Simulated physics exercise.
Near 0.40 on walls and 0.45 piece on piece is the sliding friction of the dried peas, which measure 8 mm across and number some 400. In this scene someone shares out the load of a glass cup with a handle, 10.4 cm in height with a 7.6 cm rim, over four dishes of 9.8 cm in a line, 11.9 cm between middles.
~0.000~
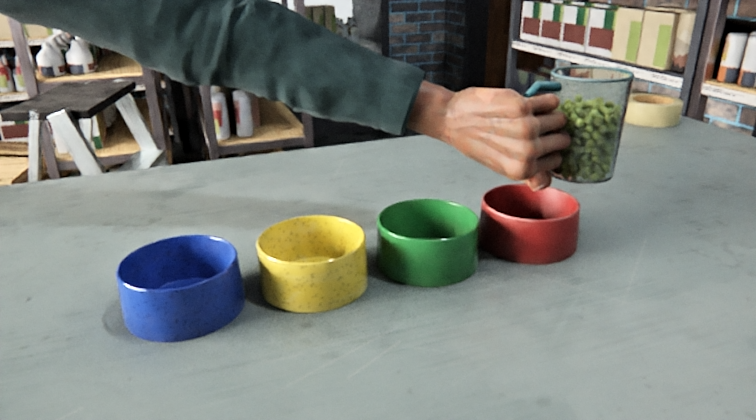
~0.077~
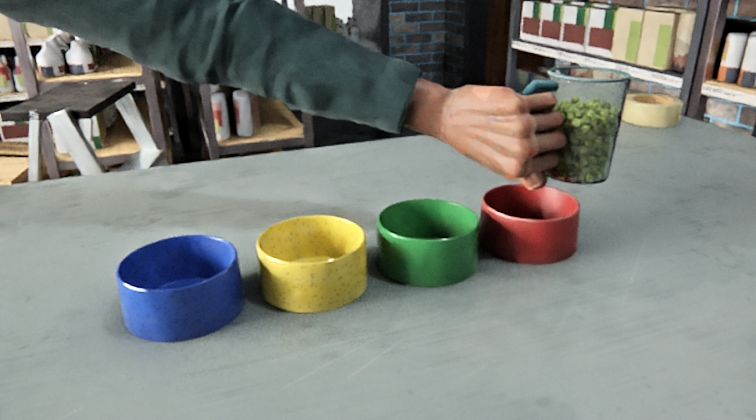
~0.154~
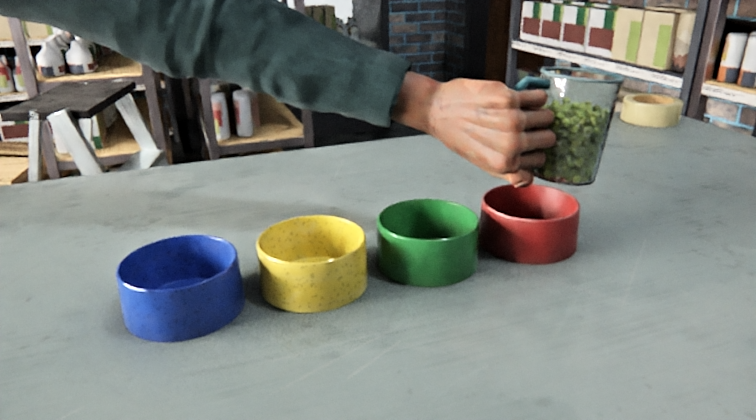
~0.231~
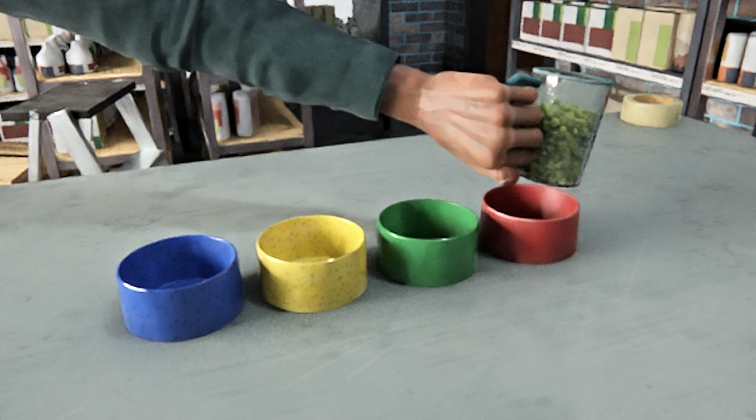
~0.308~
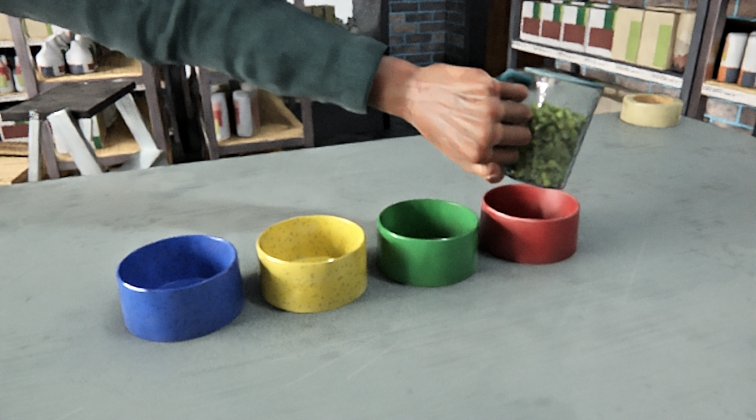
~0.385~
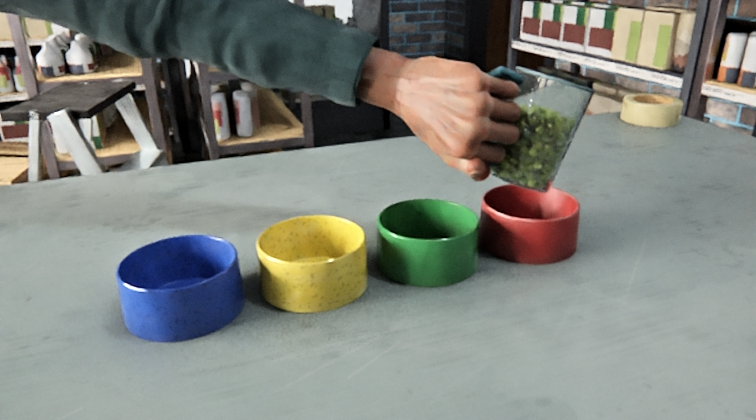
A hand in a dark green sleeve held a clear cup of small green pieces near the red bowl, then drew it slightly left and tilted it, while the four colored bowls stayed still.
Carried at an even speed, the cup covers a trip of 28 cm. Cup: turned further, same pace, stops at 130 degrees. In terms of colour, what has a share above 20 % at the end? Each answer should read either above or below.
Red - below, blue - below, green - above, yellow - below, counter - above.
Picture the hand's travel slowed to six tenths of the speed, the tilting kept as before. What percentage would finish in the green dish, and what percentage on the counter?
Green: 90; counter: 10.
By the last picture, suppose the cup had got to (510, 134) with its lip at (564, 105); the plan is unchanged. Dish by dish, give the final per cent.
Dish by dish: Red 0 percent, blue 0 percent, green 40 percent, yellow 0 percent.
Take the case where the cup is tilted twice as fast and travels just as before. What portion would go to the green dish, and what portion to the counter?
Result - green dish: 80; counter: 10.
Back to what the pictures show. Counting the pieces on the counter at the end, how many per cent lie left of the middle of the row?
Fraction on that side: Around 50 %.
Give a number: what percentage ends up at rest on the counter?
I'd put it near 40 per cent.
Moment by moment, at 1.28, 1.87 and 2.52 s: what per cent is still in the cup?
In turn: 100 %, 90 %, 0 %.
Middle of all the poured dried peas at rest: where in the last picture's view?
Roughly pixel (410, 254).
Then, at 1.28 s, tilt 71 degrees; cup holds 100 %.
After 1.87 s, tilt 105 degrees; cup holds 90 %, green 10 %.
Then, at 2.52 s, tilt 130 degrees; cup holds 0 %, green 60 %.
In the end, at 3.1 s, red 0 %, blue 0 %, green 60 %, yellow 0 %, counter 40 %.
